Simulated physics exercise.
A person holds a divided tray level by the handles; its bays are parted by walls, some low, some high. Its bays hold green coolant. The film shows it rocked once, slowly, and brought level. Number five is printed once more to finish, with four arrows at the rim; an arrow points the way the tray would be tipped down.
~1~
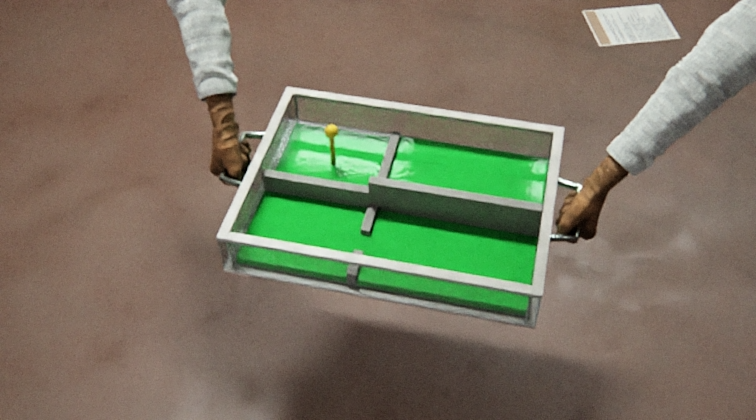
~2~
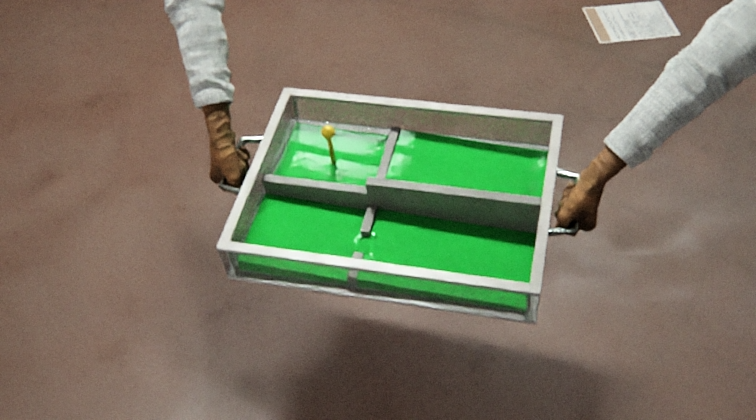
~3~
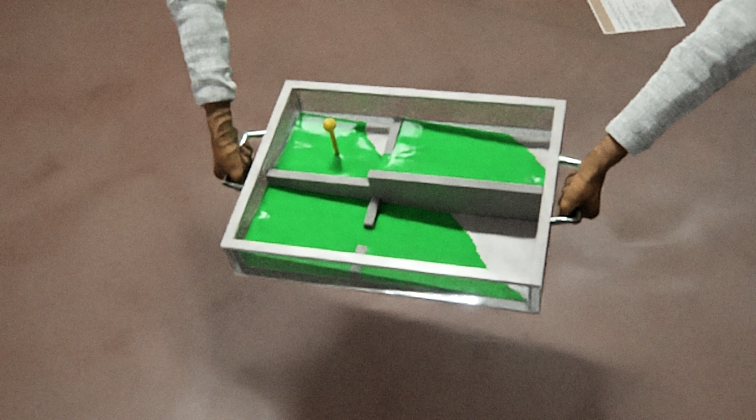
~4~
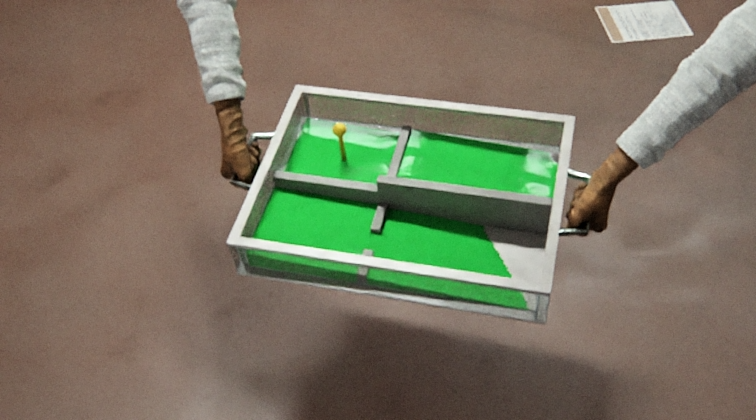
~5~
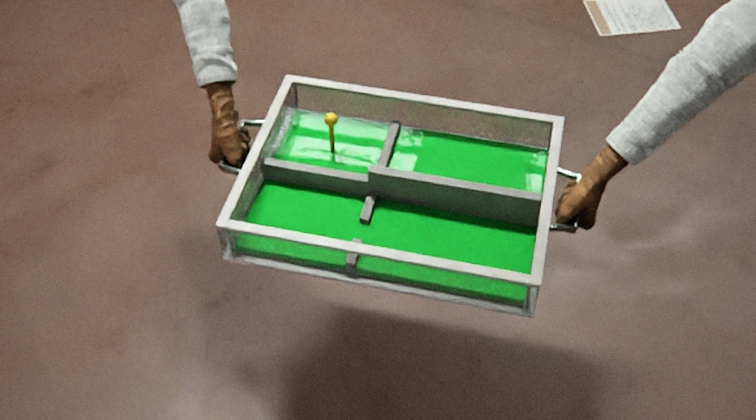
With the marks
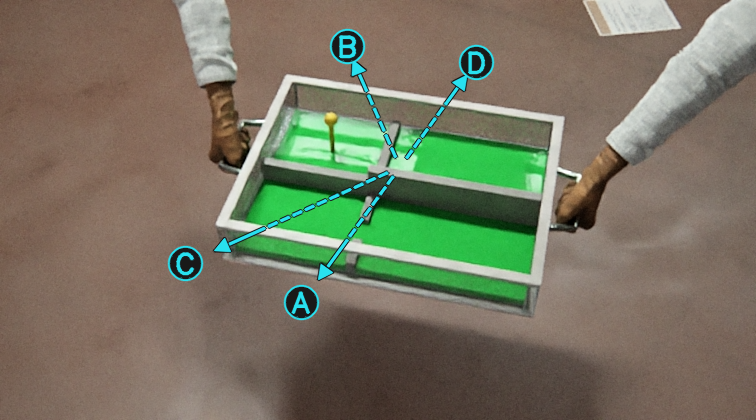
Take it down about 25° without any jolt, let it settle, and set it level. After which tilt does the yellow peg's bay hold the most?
Use arrow B.
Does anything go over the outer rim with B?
Yes.
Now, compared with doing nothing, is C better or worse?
Worse.
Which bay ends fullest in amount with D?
It is the back right one.
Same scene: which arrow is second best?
Arrow A.
On the marked copy, A ends at (321, 275); B ends at (355, 64); C ends at (219, 248); D ends at (463, 79).
For arrow A, about 22 % of the liquid ends in the peg's bay; nothing spills.
For arrow B, about 44 % of the liquid ends in the peg's bay; about 29 % goes over the rim.
For arrow C, about 16 % of the liquid ends in the peg's bay; about 37 % goes over the rim.
For arrow D, about 6 % of the liquid ends in the peg's bay; nothing spills.
